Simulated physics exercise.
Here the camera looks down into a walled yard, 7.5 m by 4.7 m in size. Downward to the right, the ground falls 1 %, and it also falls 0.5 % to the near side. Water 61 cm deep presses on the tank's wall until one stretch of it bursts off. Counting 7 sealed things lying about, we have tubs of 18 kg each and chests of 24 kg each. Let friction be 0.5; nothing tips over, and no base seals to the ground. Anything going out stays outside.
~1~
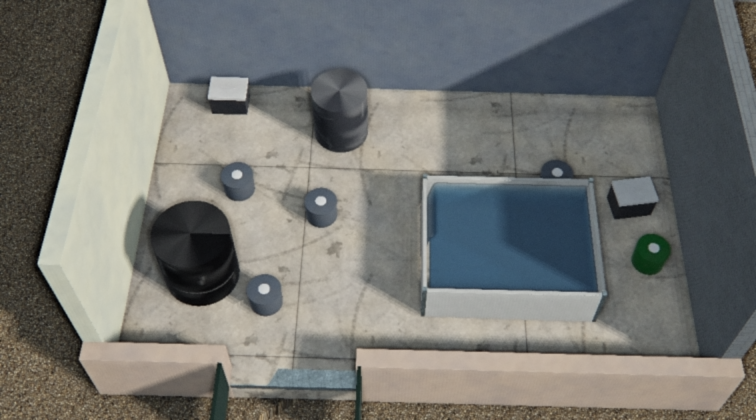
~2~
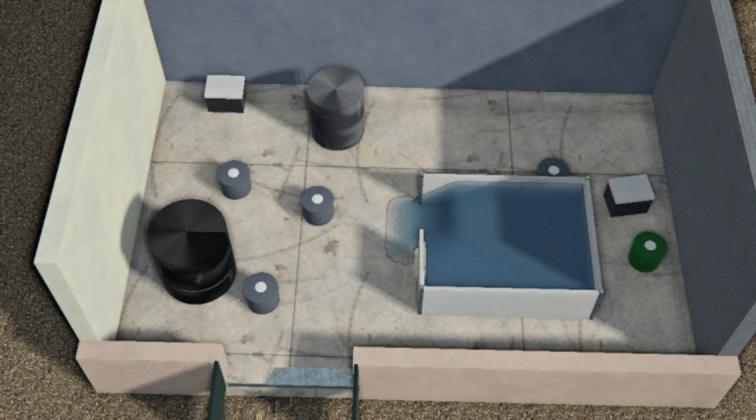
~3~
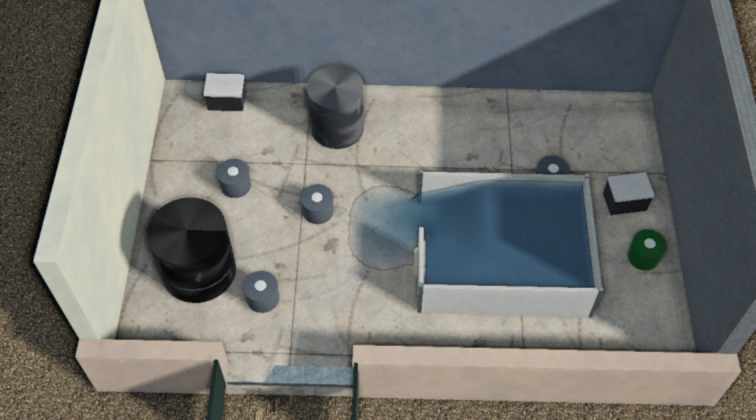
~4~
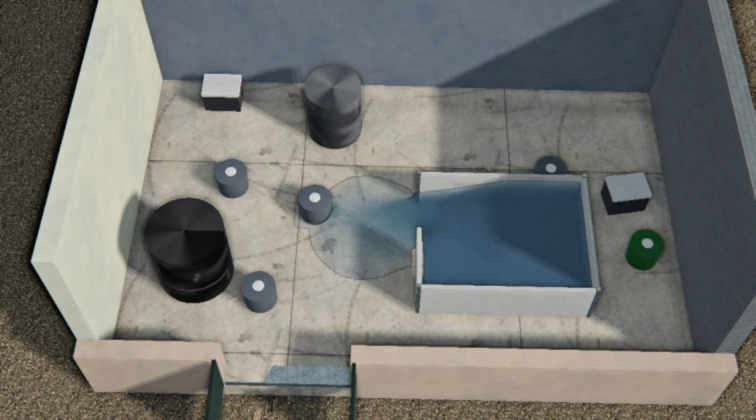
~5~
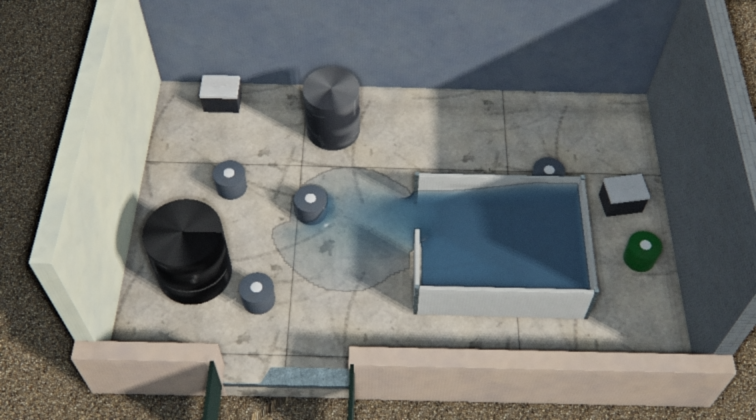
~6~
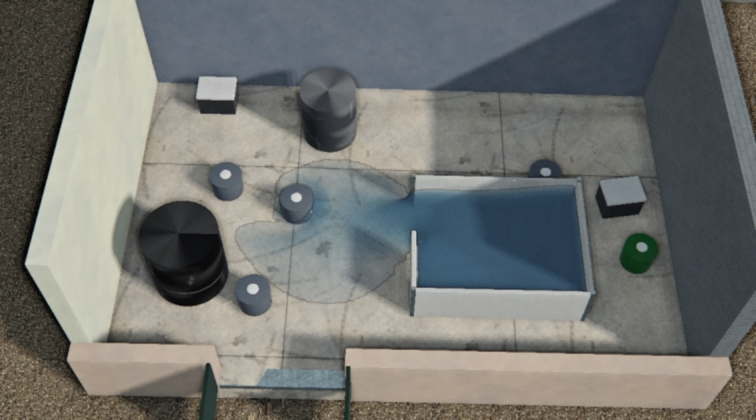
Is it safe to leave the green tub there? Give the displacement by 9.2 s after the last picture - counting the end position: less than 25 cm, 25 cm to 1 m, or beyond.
I'm guessing it fails to move much.
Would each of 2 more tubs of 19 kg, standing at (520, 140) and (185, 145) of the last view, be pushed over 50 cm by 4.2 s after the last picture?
So it goes behind the line, then across the line.
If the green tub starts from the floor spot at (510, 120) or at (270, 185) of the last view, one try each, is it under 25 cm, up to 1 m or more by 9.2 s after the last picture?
First it remains in place, then it is swept away.
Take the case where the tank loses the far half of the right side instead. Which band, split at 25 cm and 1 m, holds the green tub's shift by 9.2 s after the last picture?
Result: Green tub displaced far.
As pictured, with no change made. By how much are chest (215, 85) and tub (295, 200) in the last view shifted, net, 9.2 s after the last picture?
Taking them in turn, the shifts are 120 cm and 250 cm.
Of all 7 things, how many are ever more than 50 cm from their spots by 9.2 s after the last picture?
The answer here is 4.
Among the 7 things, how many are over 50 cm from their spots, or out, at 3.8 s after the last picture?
My count gives 4.
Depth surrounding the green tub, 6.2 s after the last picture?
About 0 cm.
Then, 1.2 s after the last picture the green tub is near (642, 247), 0.0 m from its start, aground; 0 of 7 are out; 0 afloat.
Then, 3.8 s after the last picture the green tub is near (642, 247), 0.0 m from its start, aground; 0 of 7 are out; 2 afloat.
Then, 6.2 s after the last picture the green tub is near (642, 247), 0.0 m from its start, aground; 0 of 7 are out; 1 afloat.
Then, 9.2 s after the last picture the green tub is near (642, 247), 0.0 m from its start, aground; 0 of 7 are out; 0 afloat.
